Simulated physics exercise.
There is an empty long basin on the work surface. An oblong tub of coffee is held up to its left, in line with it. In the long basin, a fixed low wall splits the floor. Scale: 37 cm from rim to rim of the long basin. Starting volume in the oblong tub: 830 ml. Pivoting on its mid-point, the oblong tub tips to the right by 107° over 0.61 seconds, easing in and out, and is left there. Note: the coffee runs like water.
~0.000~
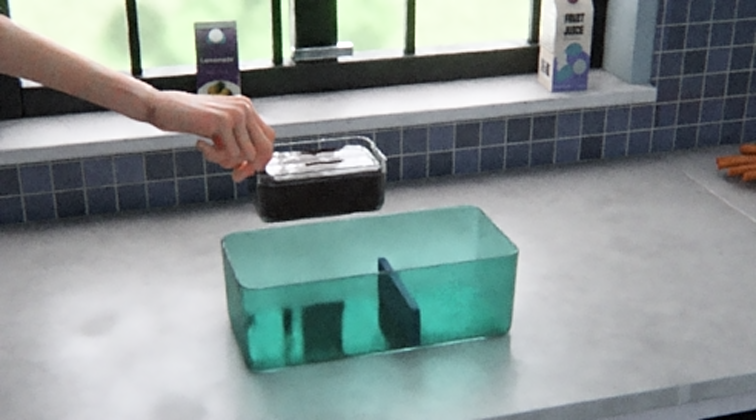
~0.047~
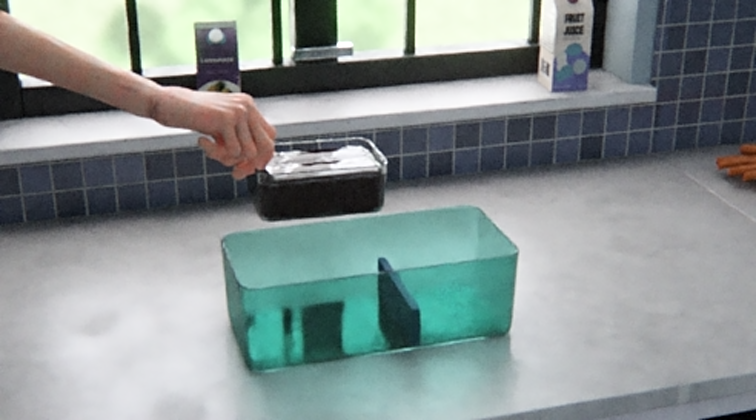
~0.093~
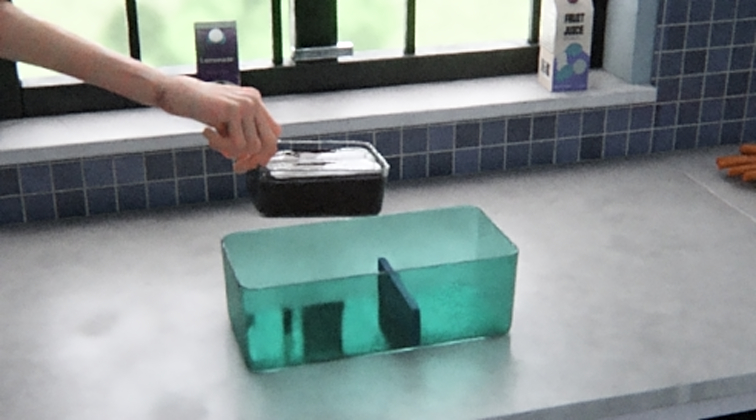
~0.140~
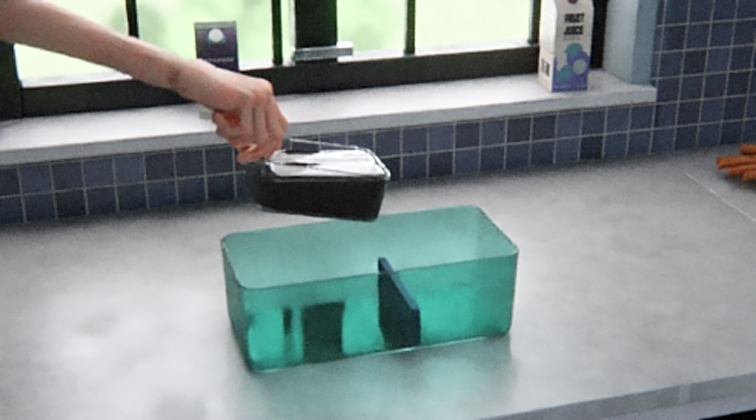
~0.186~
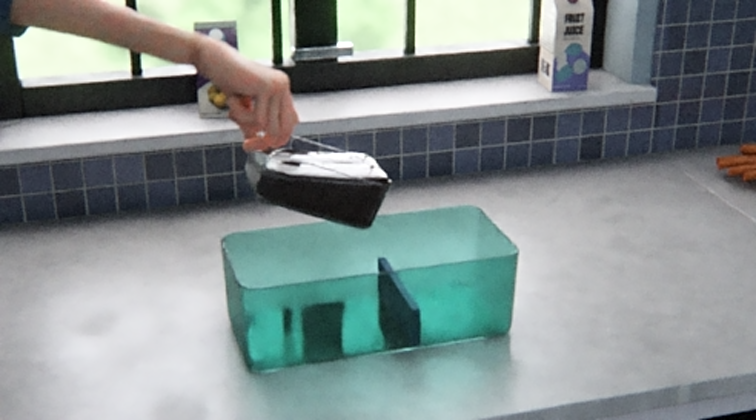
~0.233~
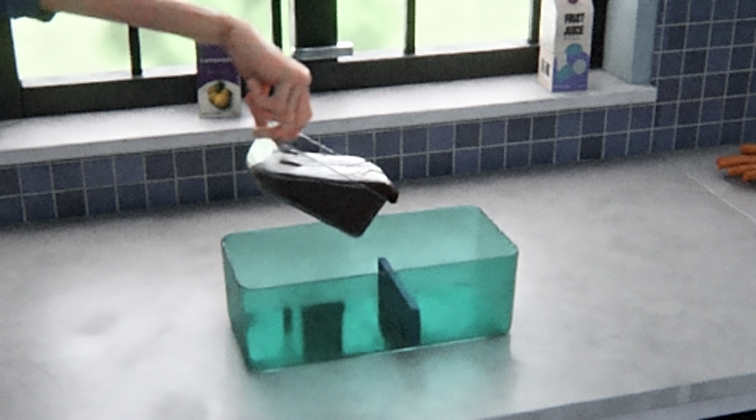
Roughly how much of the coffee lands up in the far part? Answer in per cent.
Around 58 %.
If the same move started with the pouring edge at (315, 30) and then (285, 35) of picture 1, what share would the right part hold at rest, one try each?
Respectively 20 and 5 %.
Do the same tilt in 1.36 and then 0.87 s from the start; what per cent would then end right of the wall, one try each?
Around 75 per cent first, around 70 per cent next.
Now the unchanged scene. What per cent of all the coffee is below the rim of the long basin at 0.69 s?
Close to 88 in a hundred.
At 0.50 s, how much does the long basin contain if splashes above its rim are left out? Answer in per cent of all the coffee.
At that time the basin holds about 74 per cent of the liquid.
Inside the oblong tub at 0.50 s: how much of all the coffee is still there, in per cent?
Roughly 10 percent.
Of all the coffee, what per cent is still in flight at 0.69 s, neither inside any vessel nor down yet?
Airborne fraction: Approx. 12 %.
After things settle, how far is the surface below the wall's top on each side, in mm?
I'd say some 46 mm on the left and some 34 mm on the right.
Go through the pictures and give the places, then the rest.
It leans 0°; its right rim is at (377, 151); the coffee meets the walls at (252, 169) and (374, 156); the long basin's rim runs from (230, 263) to (498, 229); the wall's top is at (398, 283), in the first frame.
It leans 2°; its right rim is at (377, 152); the coffee meets the walls at (252, 168) and (374, 157), in the second frame.
It leans 6°; its right rim is at (379, 157); the coffee meets the walls at (254, 165) and (376, 159), in the third frame.
It leans 13°; its right rim is at (380, 165); the coffee meets the walls at (256, 163) and (378, 161), in the fourth frame.
It leans 23°; its right rim is at (380, 175); the coffee meets the walls at (256, 163) and (378, 170); 3 per cent is over the edge, in the fifth frame.
It leans 34°; its right rim is at (379, 187); the coffee meets the walls at (255, 161) and (362, 172); 10 per cent is over the edge, in the sixth frame.
By 0.50 s the tilt is 98° and 10 per cent is still to pour, 19 is left of the wall and 54 right of it.
By 0.69 s the tilt is 107° and 1 per cent is still to pour, 34 is left of the wall and 54 right of it.
By 0.89 s the tilt is 107° and 0 per cent is still to pour, 39 is left of the wall and 58 right of it.
By 1.11 s the tilt is 107° and 0 per cent is still to pour, 40 is left of the wall and 58 right of it.
At rest 40 per cent lies left of the wall, 58 right of it and 2 outside.
